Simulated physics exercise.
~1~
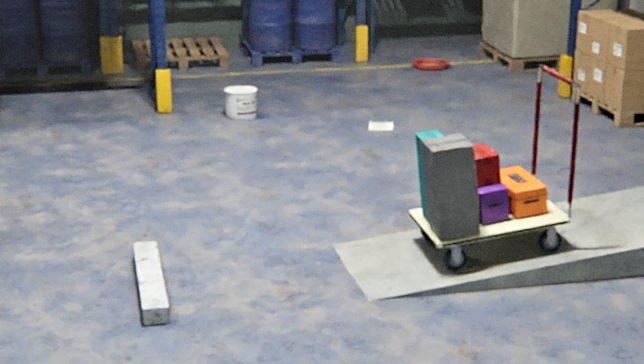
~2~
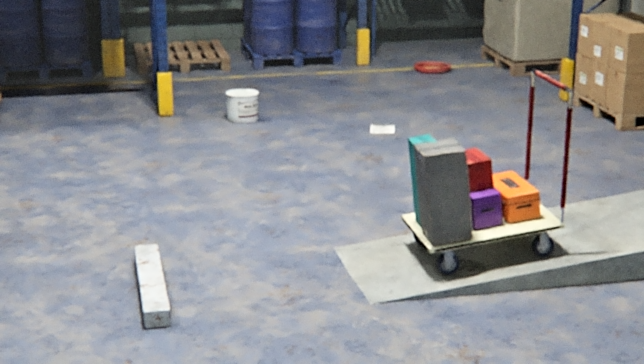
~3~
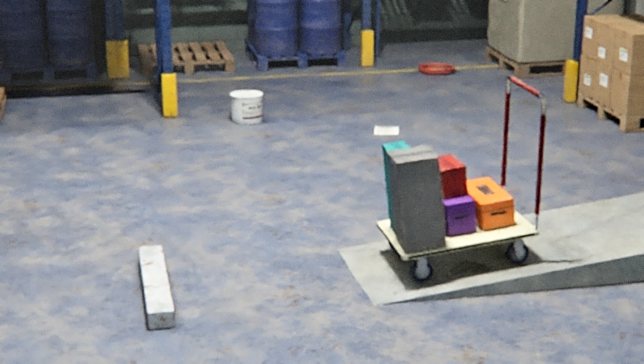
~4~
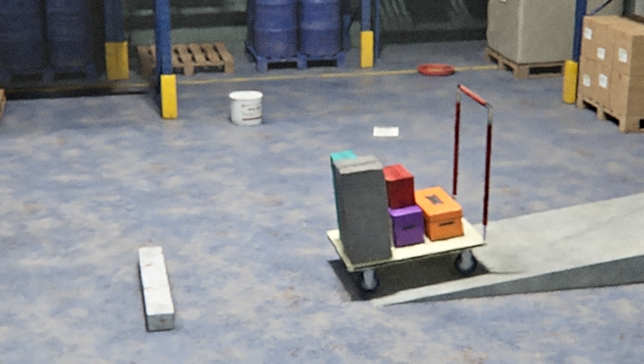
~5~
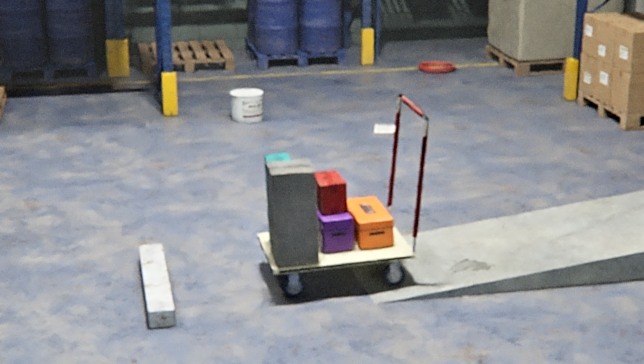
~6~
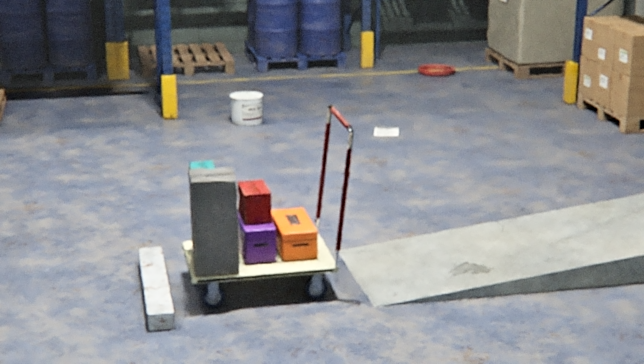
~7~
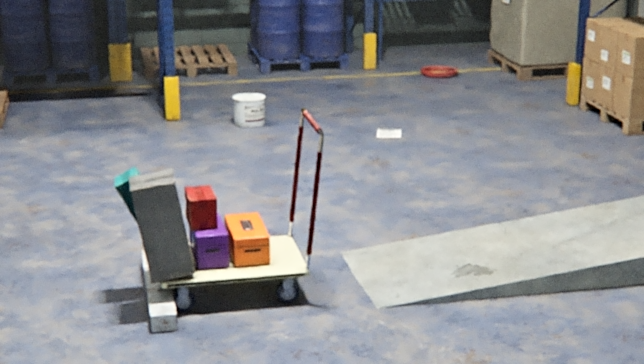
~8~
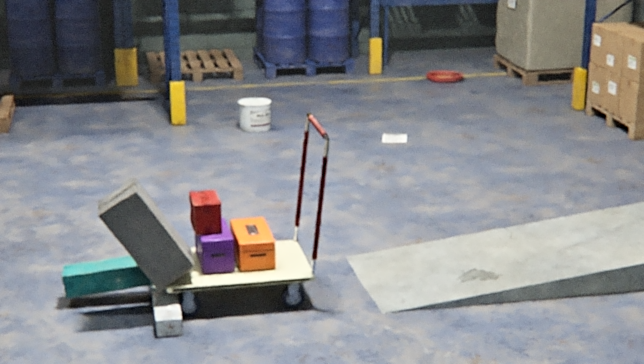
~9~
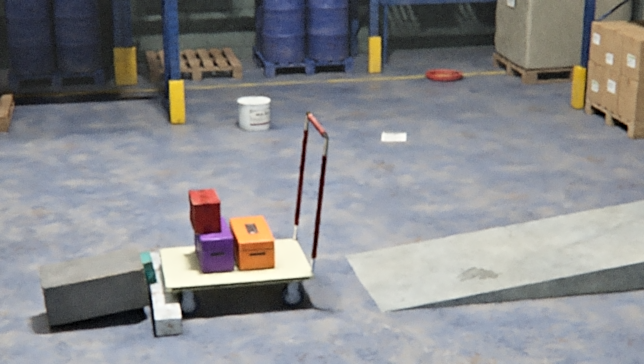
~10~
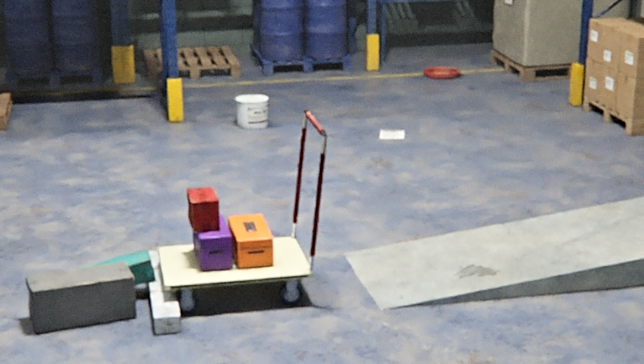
The footage shows a flat trolley carrying five boxes roll left down a ramp and across the floor to a pale kerb, where it stops. The tall turquoise and grey boxes topple off over the kerb, while the red, purple and orange ones stay on the deck.
